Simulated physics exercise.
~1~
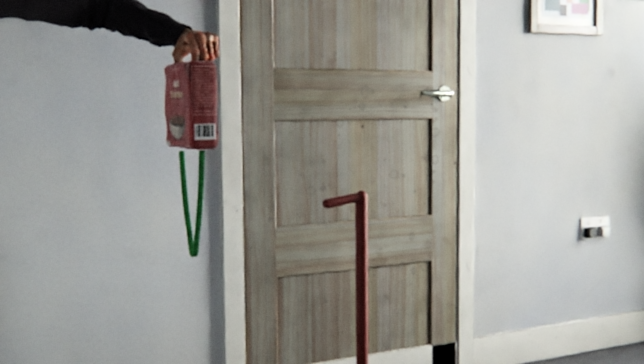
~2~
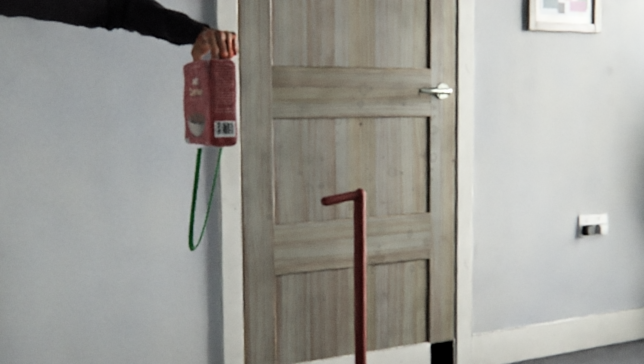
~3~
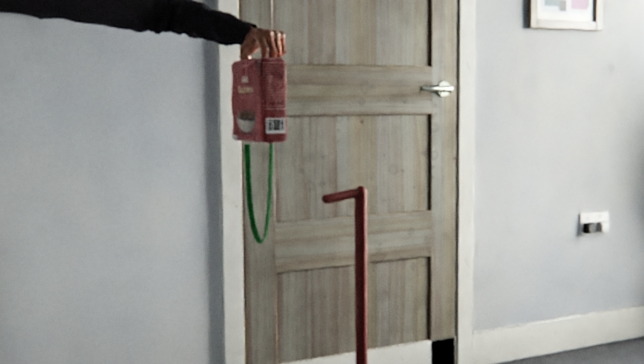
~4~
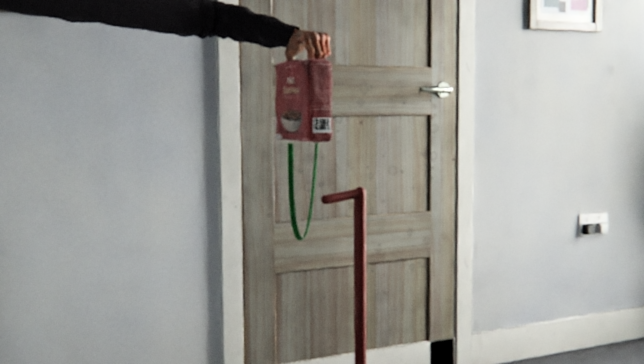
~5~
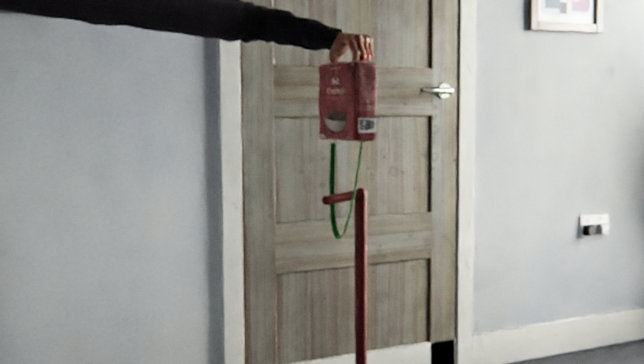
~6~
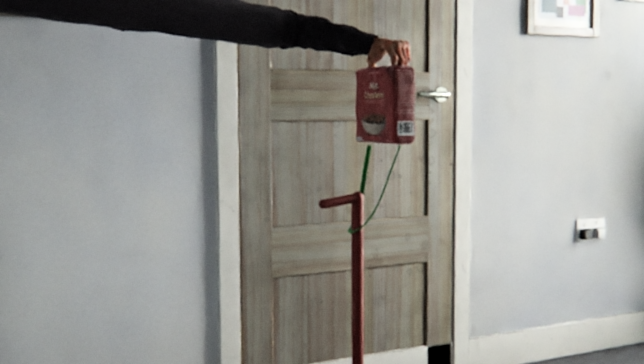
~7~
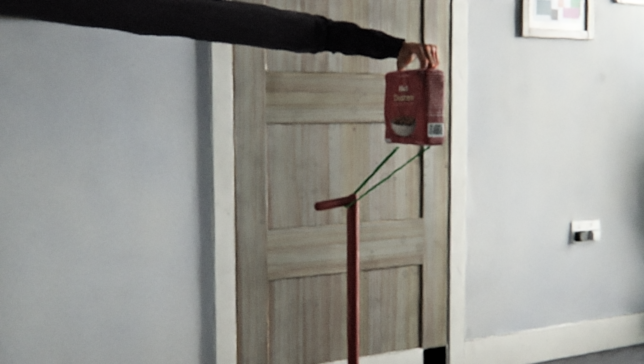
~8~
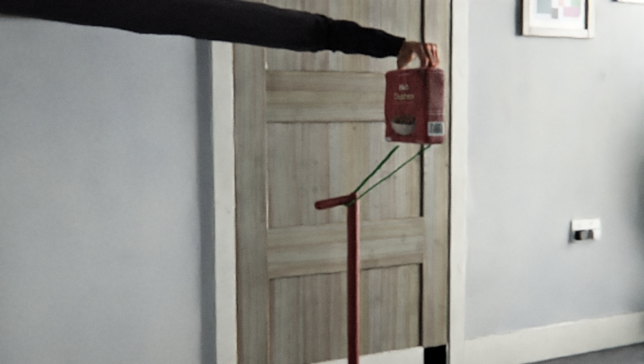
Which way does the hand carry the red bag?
The hand carries the red bag to the right, toward the hooked post and a little past it.
